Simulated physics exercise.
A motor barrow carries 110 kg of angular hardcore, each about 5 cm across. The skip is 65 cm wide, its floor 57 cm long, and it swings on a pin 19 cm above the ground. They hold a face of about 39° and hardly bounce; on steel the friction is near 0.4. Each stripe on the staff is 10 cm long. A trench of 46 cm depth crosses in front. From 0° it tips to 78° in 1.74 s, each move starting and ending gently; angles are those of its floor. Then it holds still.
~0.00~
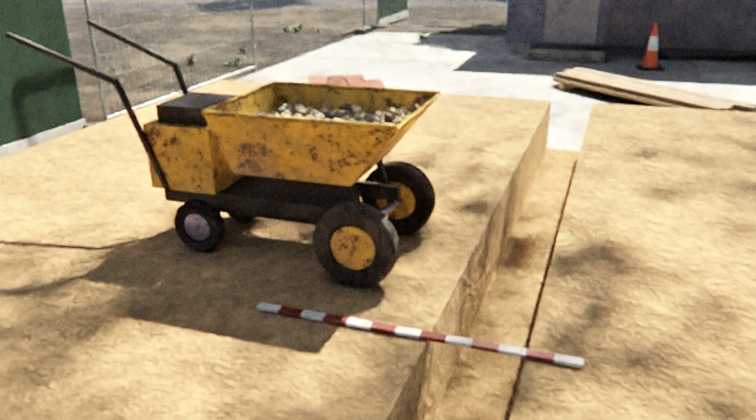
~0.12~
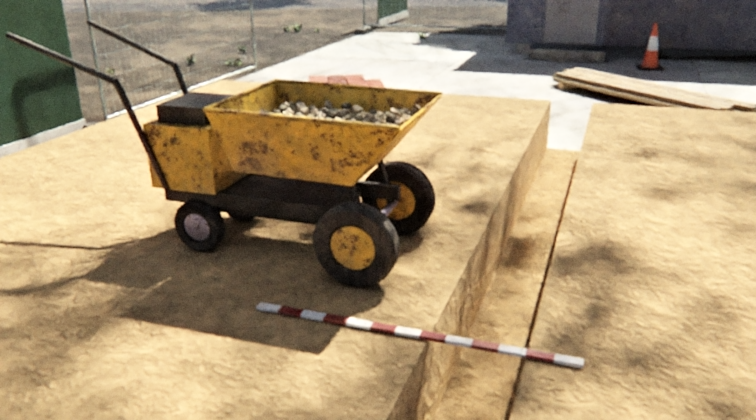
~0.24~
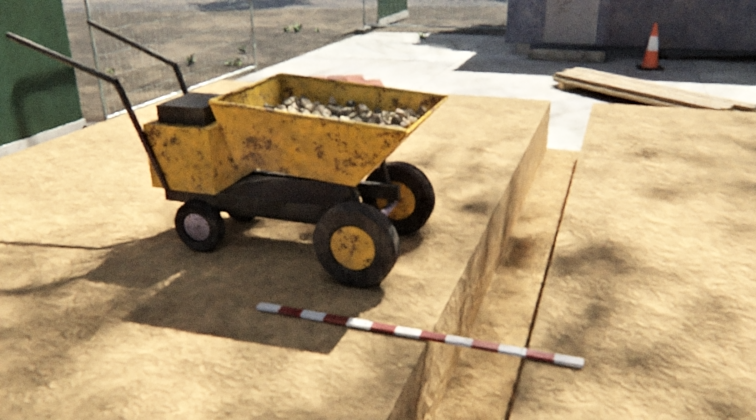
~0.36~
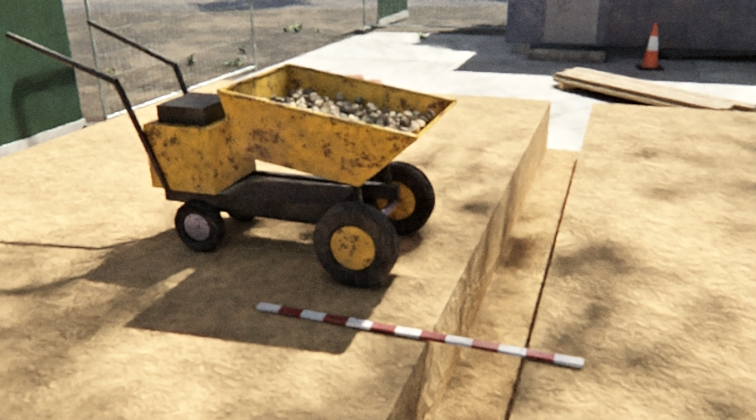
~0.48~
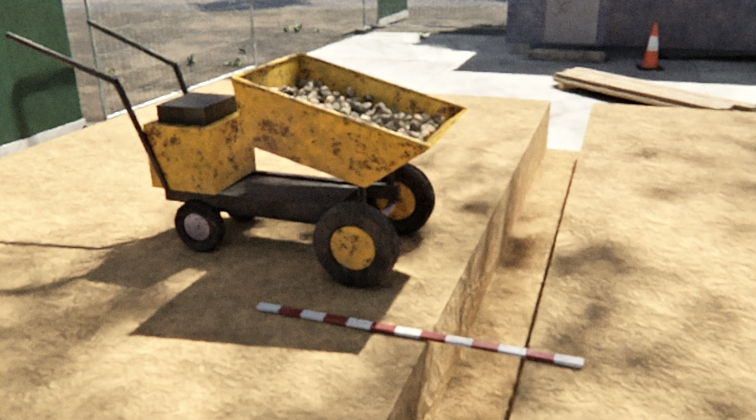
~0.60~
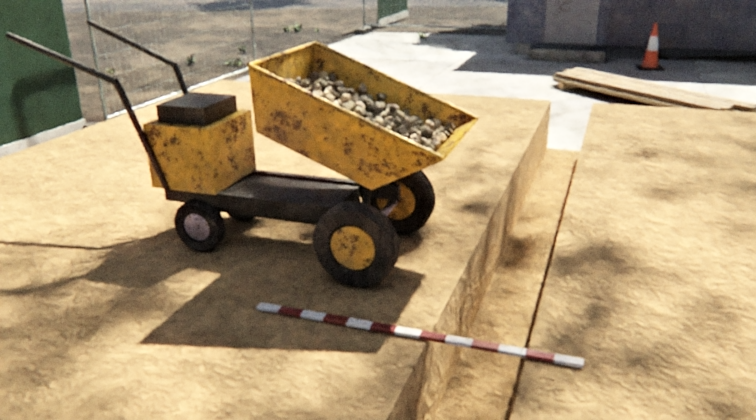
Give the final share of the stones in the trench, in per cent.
Some 84 per cent of it.
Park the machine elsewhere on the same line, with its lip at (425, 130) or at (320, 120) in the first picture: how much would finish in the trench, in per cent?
First some 25, then 60 per cent.
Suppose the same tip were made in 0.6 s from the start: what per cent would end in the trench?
It would be near 55 per cent.
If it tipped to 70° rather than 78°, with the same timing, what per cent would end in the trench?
In that case some 80 per cent.
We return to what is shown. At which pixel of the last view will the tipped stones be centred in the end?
Near (517, 345).
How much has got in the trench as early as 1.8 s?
Some 45 per cent.
After 1.3 s the floor is at 66°; 100 % in the skip; the foremost stones are at (499, 221).
After 1.8 s the floor is at 78°; 46 % in the skip, 44 % in the trench, 11 % past the trench; the foremost stones are at (603, 289).
After 2.2 s the floor is at 78°; 14 % in the skip, 70 % in the trench, 16 % past the trench; the foremost stones are at (650, 283).
After 4.1 s the floor is at 78°; 0 % in the skip, 84 % in the trench, 16 % past the trench; the foremost stones are at (656, 286).
